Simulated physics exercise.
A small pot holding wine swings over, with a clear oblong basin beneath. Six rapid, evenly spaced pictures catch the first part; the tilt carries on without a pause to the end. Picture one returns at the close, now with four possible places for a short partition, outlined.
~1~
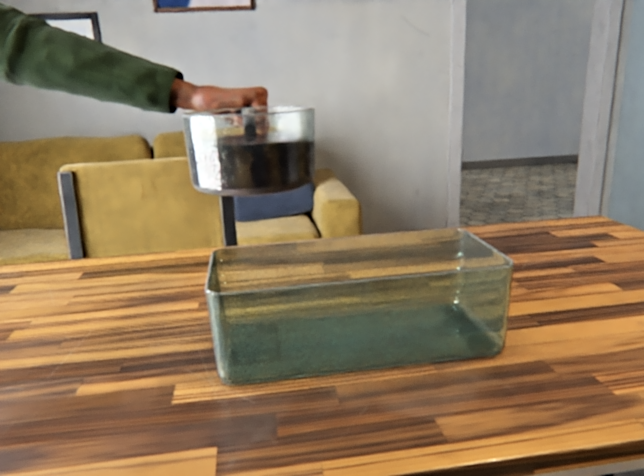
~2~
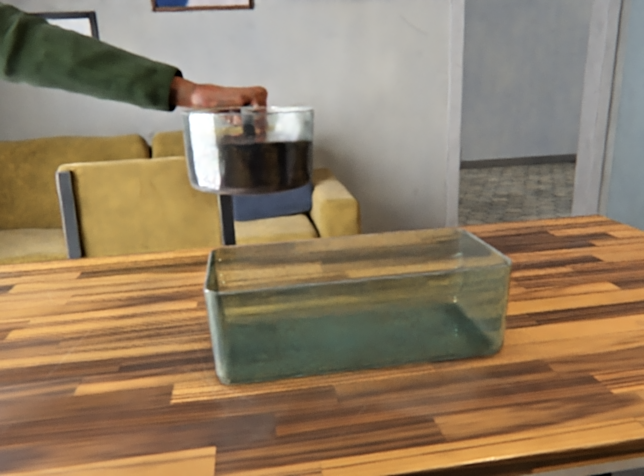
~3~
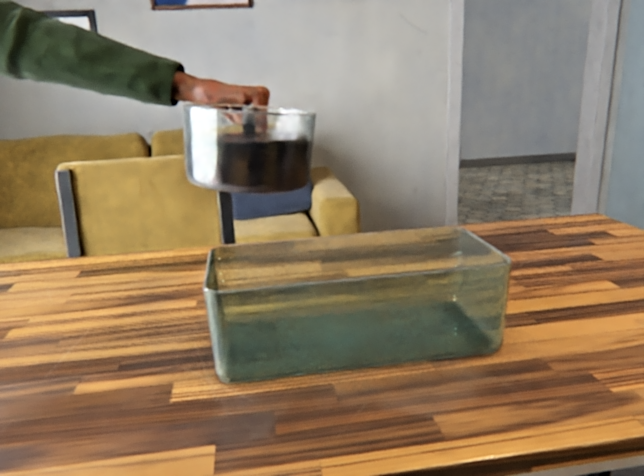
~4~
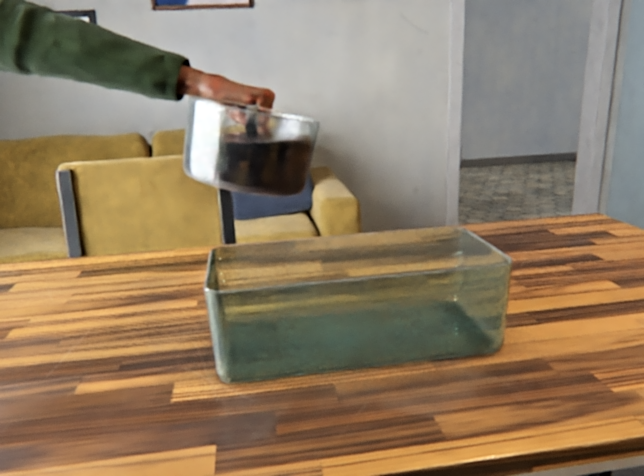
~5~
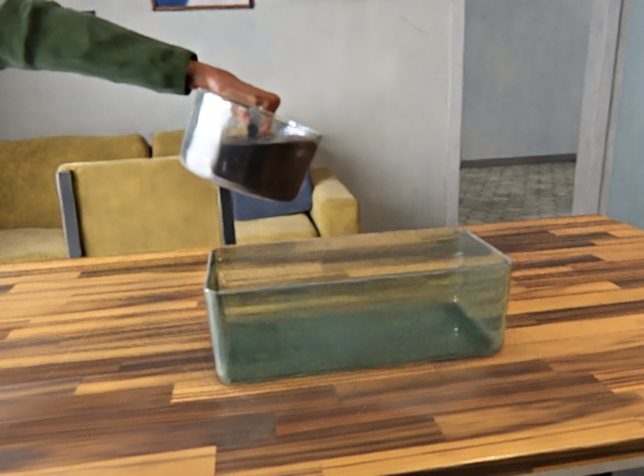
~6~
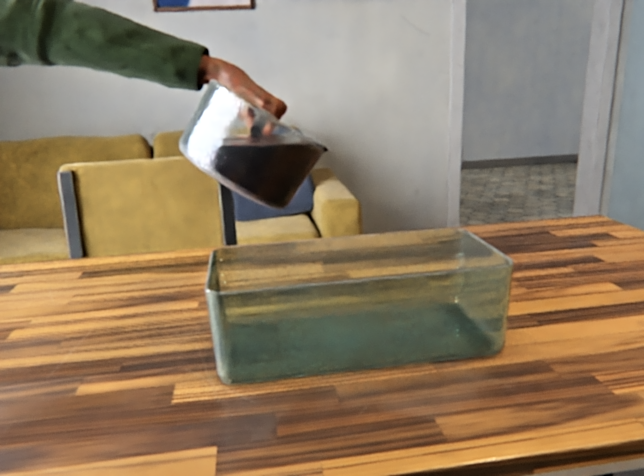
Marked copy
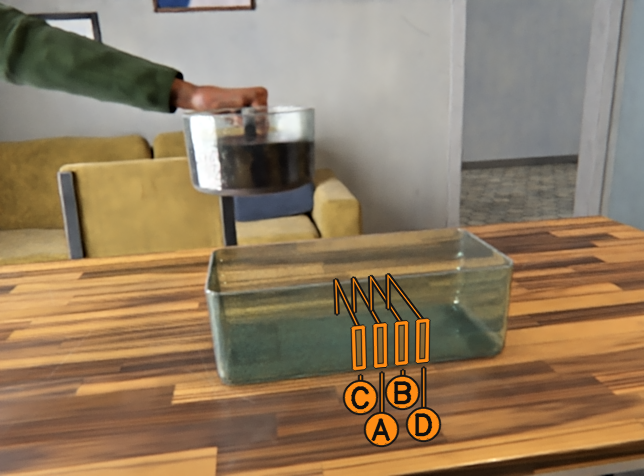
A hand in a green sleeve holding a small clear pot of dark wine above an oblong glass basin, then tilting it rightward.
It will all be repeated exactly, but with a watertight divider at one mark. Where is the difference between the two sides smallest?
Take A.
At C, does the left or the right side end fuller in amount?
More ends on the right.
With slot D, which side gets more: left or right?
More ends on the left.
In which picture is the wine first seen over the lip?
In picture 6.
On the marked copy, A at (381, 373); B at (402, 370); C at (360, 375); D at (423, 368).
With A, about 48 % ends left of the wall and 51 % right of it.
With B, about 80 % ends left of the wall and 19 % right of it.
With C, about 27 % ends left of the wall and 72 % right of it.
With D, about 97 % ends left of the wall and 2 % right of it.
